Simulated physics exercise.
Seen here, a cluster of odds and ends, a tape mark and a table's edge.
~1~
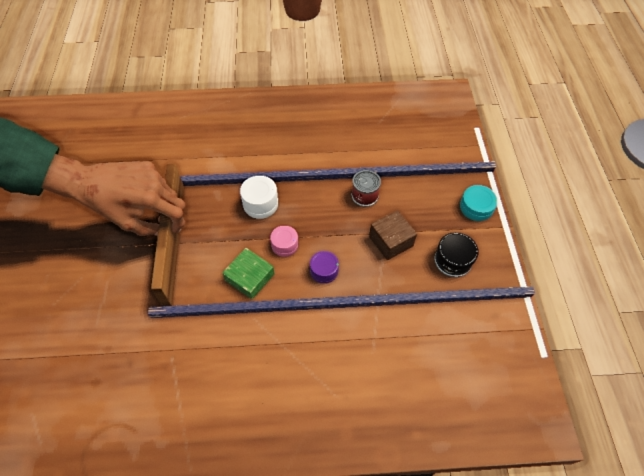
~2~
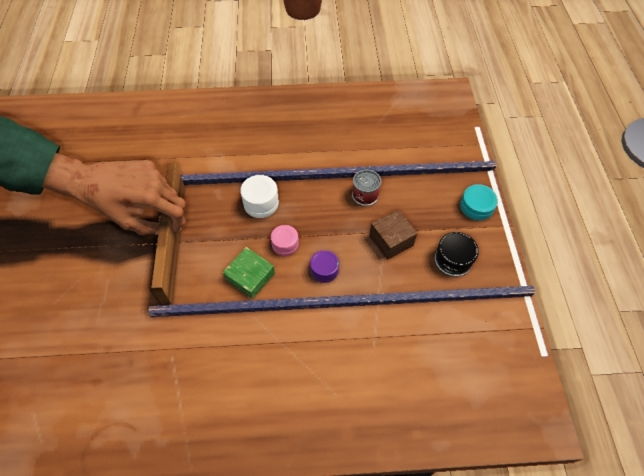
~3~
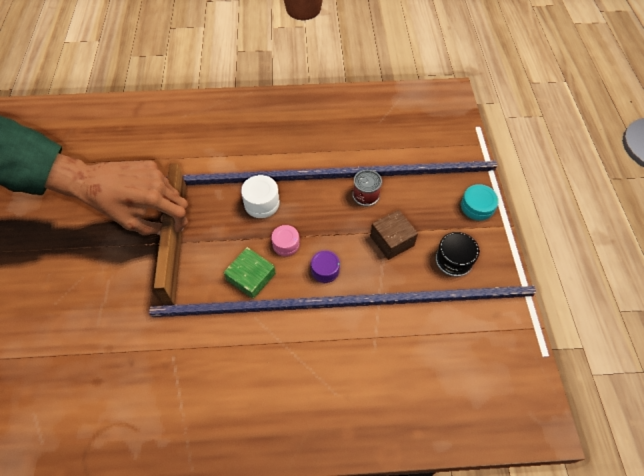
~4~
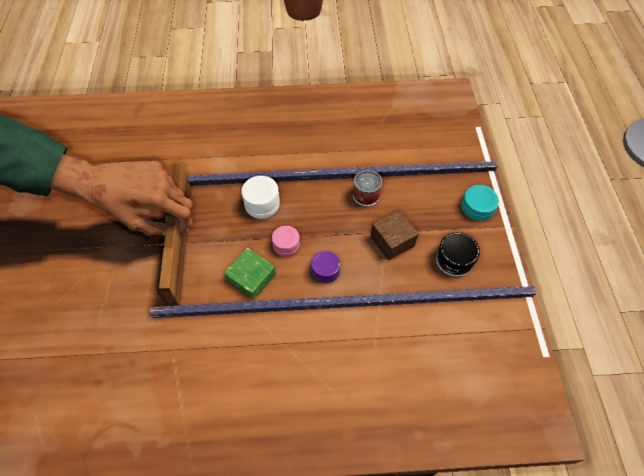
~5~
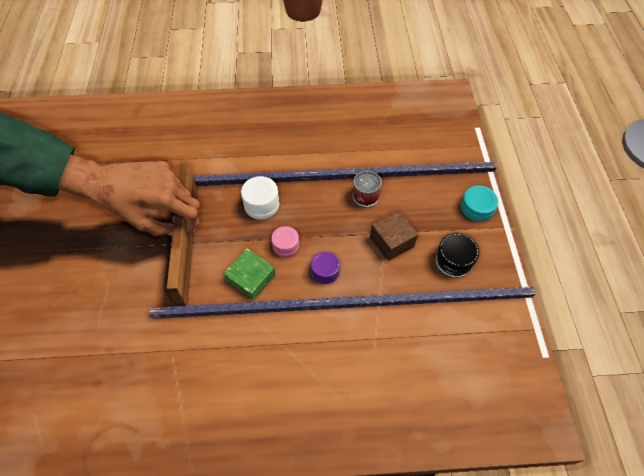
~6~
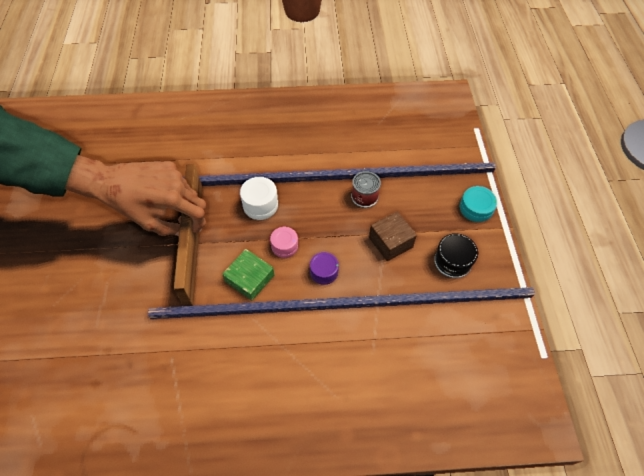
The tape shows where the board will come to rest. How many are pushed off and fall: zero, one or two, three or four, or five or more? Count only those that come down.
The number that fall off is five or more.
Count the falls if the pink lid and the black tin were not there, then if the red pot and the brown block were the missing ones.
6 in the first case, 6 in the second.
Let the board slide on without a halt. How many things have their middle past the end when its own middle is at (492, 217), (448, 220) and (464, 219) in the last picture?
In that order 5, 1 and 2.
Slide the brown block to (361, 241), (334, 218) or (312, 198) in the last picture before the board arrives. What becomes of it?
The brown block is lost; falls; falls.
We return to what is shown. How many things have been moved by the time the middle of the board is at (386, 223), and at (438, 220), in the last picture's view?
At the one place 7, at the other 8.
A little later, none off yet; turquoise lid at rest near (478, 204); black tin at rest near (456, 256); brown block at rest near (392, 236).
Next, none off yet; turquoise lid at rest near (478, 204); black tin shifted about its own width near (489, 251); brown block shifted well along near (448, 229).
When it is over, the number that fall off is five or more; down, green block, white lid, pink lid, purple lid, red pot, brown block, black tin and turquoise lid.
